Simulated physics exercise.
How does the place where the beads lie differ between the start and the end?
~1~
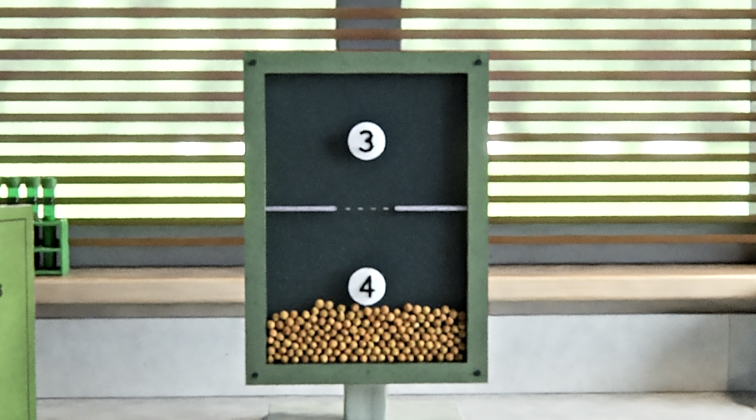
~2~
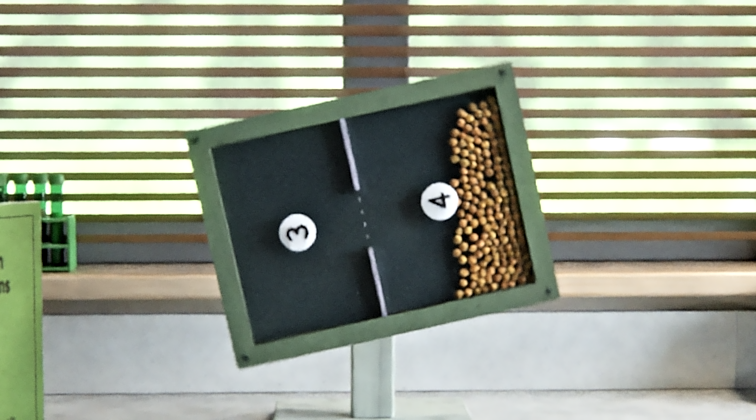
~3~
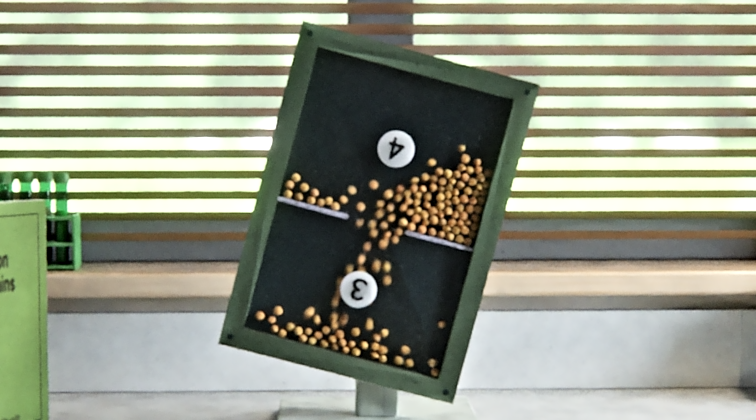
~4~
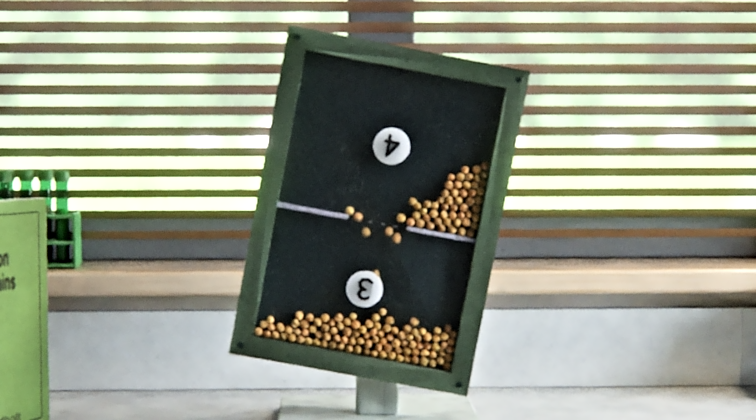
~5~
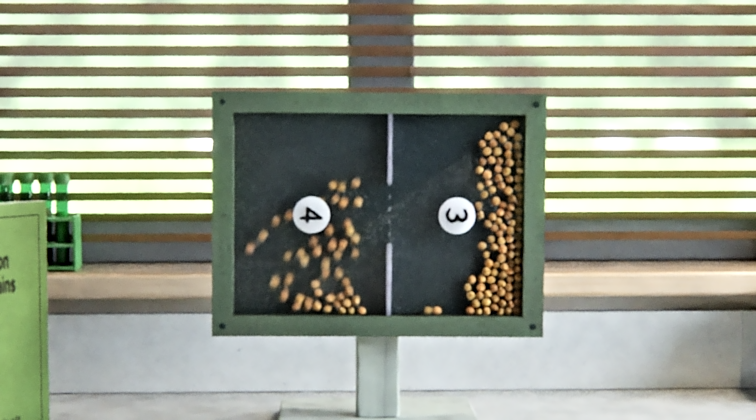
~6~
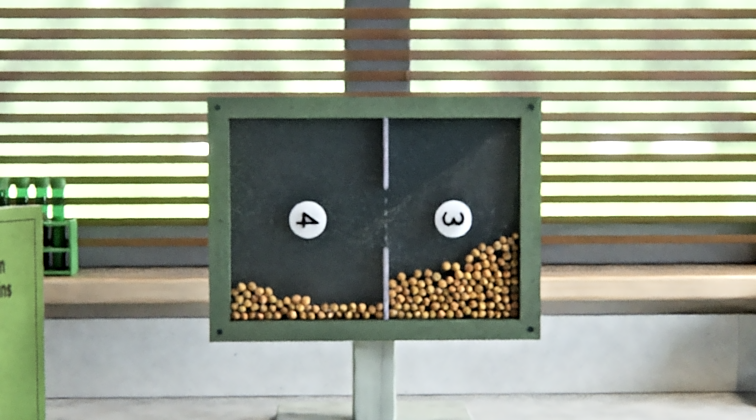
At the start they all lie in chamber four at the bottom of the upright case. At the end they are spread along the bottom of both side-by-side chambers, mostly in chamber three on the right, and the middle of the beads sits somewhat higher than before.
